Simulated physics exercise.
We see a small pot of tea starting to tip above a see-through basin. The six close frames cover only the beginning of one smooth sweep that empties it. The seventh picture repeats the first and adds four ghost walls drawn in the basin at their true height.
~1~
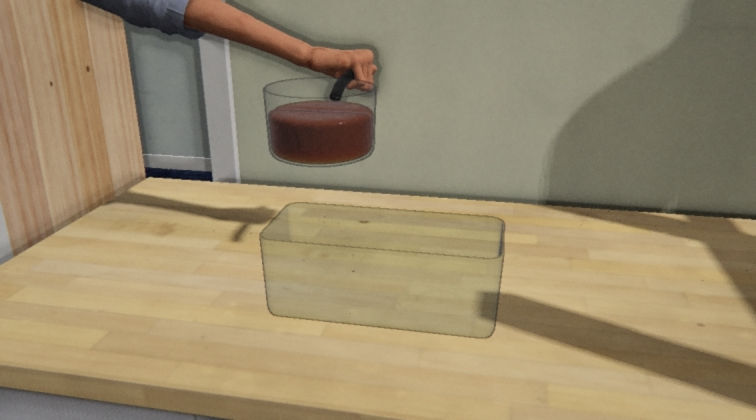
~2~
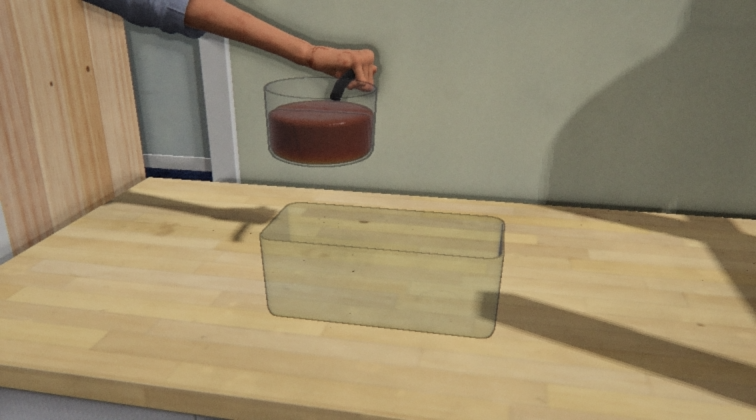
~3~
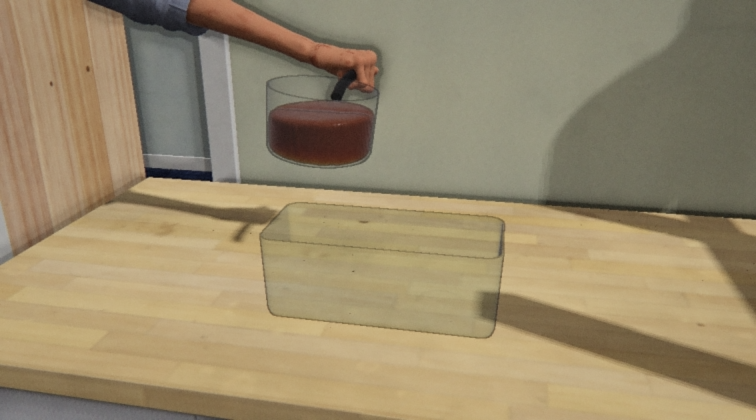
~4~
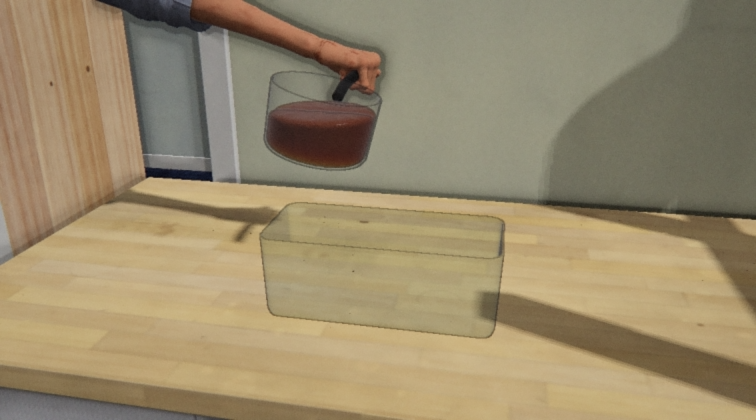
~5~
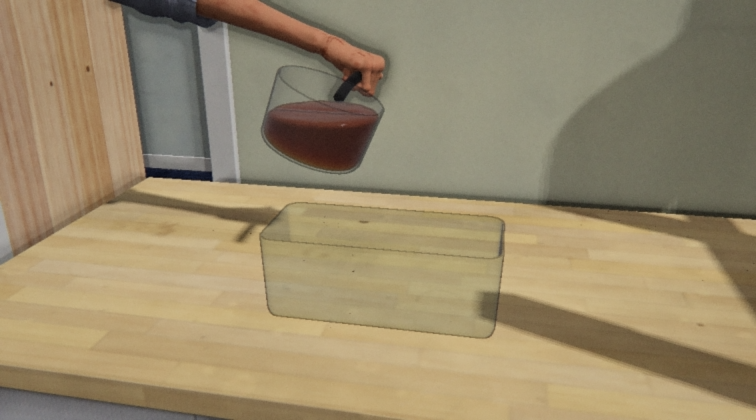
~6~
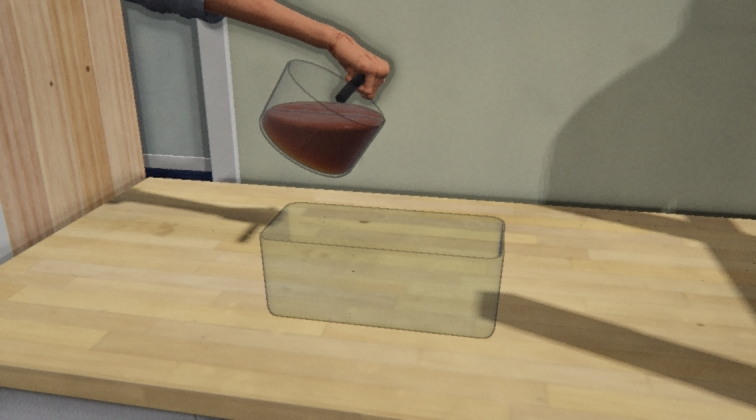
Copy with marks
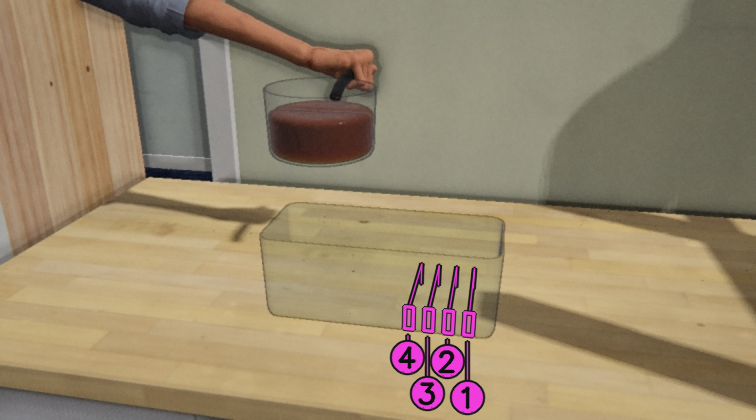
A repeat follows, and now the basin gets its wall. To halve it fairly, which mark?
Take 4.
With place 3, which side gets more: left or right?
More ends on the left.
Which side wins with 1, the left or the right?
The left side.
In magenta, 1 at (467, 341); 2 at (447, 339); 3 at (427, 337); 4 at (407, 335).
Choosing 1, about 86 % ends left of the wall and 13 % right of it.
Choosing 2, about 92 % ends left of the wall and 7 % right of it.
Choosing 3, about 70 % ends left of the wall and 28 % right of it.
Choosing 4, about 47 % ends left of the wall and 53 % right of it.
